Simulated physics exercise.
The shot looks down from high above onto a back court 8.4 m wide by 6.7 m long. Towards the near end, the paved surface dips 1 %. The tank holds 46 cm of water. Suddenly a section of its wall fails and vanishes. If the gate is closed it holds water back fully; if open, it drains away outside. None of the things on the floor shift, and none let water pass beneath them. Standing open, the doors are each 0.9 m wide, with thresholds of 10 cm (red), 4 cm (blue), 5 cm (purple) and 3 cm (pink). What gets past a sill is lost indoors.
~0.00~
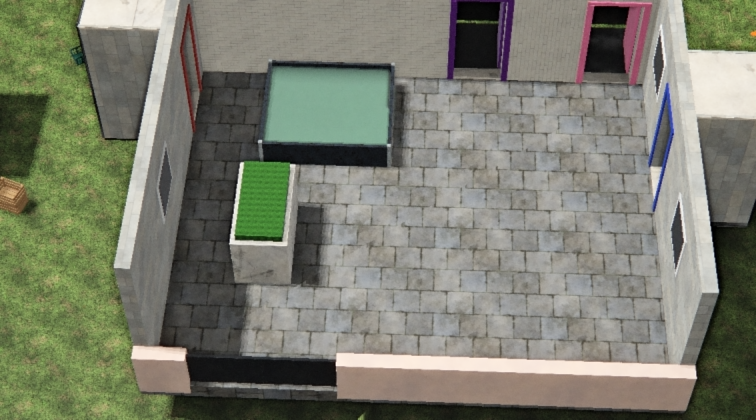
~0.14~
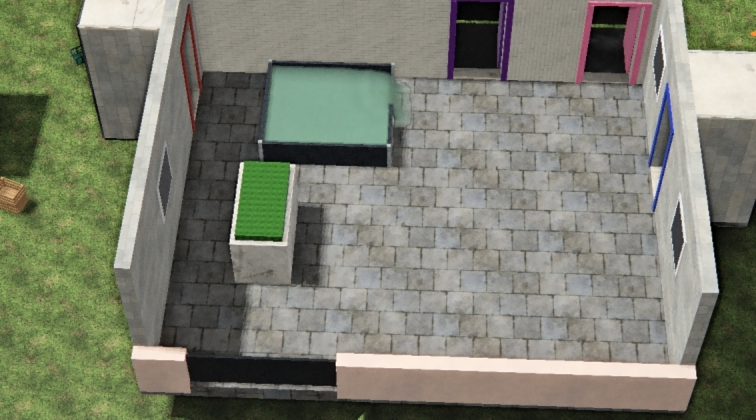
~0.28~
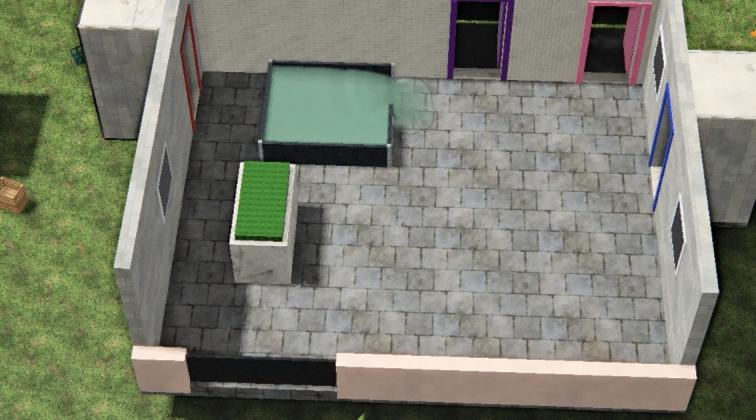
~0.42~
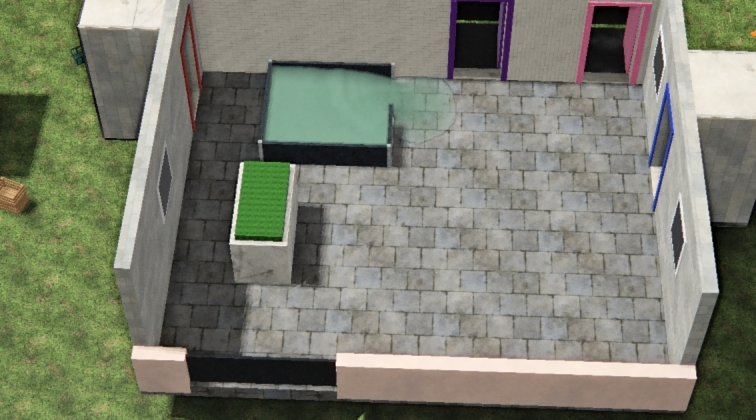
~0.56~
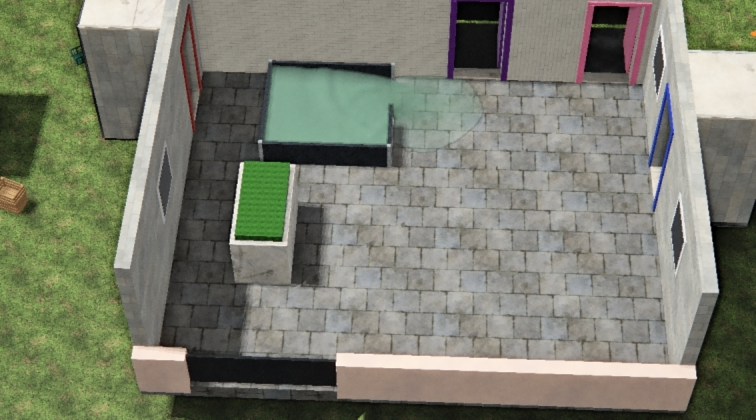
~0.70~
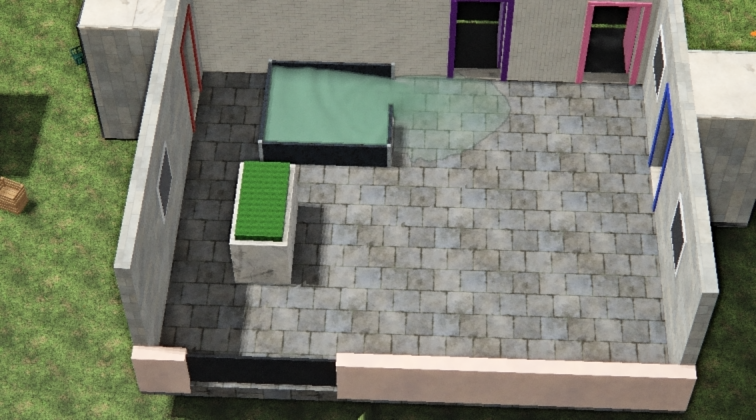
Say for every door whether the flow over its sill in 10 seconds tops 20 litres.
The red door remains within the limit, the blue door breaks the limit, the purple door breaks the limit, the pink door breaks the limit.
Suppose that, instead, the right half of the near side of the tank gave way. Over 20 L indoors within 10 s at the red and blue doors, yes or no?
Red short, blue short.
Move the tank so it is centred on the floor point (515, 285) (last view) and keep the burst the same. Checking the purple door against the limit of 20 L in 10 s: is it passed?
In that case purple comes out short of the limit.
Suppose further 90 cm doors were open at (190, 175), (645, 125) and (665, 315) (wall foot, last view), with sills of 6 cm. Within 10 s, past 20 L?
Taking them in order, the first gets too little, the second enough and the third too little.
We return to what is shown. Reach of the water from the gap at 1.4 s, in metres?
Some 3.8 metres from the gap.
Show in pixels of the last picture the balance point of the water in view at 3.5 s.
The water's centre sits at about (431, 126).
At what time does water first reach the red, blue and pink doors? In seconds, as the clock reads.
Red: 6.0 s; blue: 2.6 s; pink: 1.6 s.
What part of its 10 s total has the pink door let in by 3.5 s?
I'd say close to 10 percent.
After 1.4 s water covers 15 % of the floor and is deepest (27 cm) near (400, 99); red door not reached, blue door not reached, purple door 11 cm at the sill, 2 L in, pink door not reached.
After 2.2 s water covers 20 % of the floor and is deepest (24 cm) near (400, 99); red door not reached, blue door not reached, purple door 11 cm at the sill, 17 L in, pink door 5 cm at the sill, 0 L in.
After 3.5 s water covers 30 % of the floor and is deepest (20 cm) near (621, 120); red door not reached, blue door 12 cm at the sill, 14 L in, purple door 9 cm at the sill, 37 L in, pink door 9 cm at the sill, 10 L in.
After 6.0 s water covers 40 % of the floor and is deepest (15 cm) near (654, 389); red door 1 cm at the sill, 0 L in, blue door 7 cm at the sill, 57 L in, purple door 7 cm at the sill, 49 L in, pink door 8 cm at the sill, 69 L in.
After 10.0 s water covers 55 % of the floor and is deepest (12 cm) near (643, 389); red door 1 cm at the sill, 0 L in, blue door 5 cm at the sill, 81 L in, purple door 4 cm at the sill, 52 L in, pink door 6 cm at the sill, 124 L in.
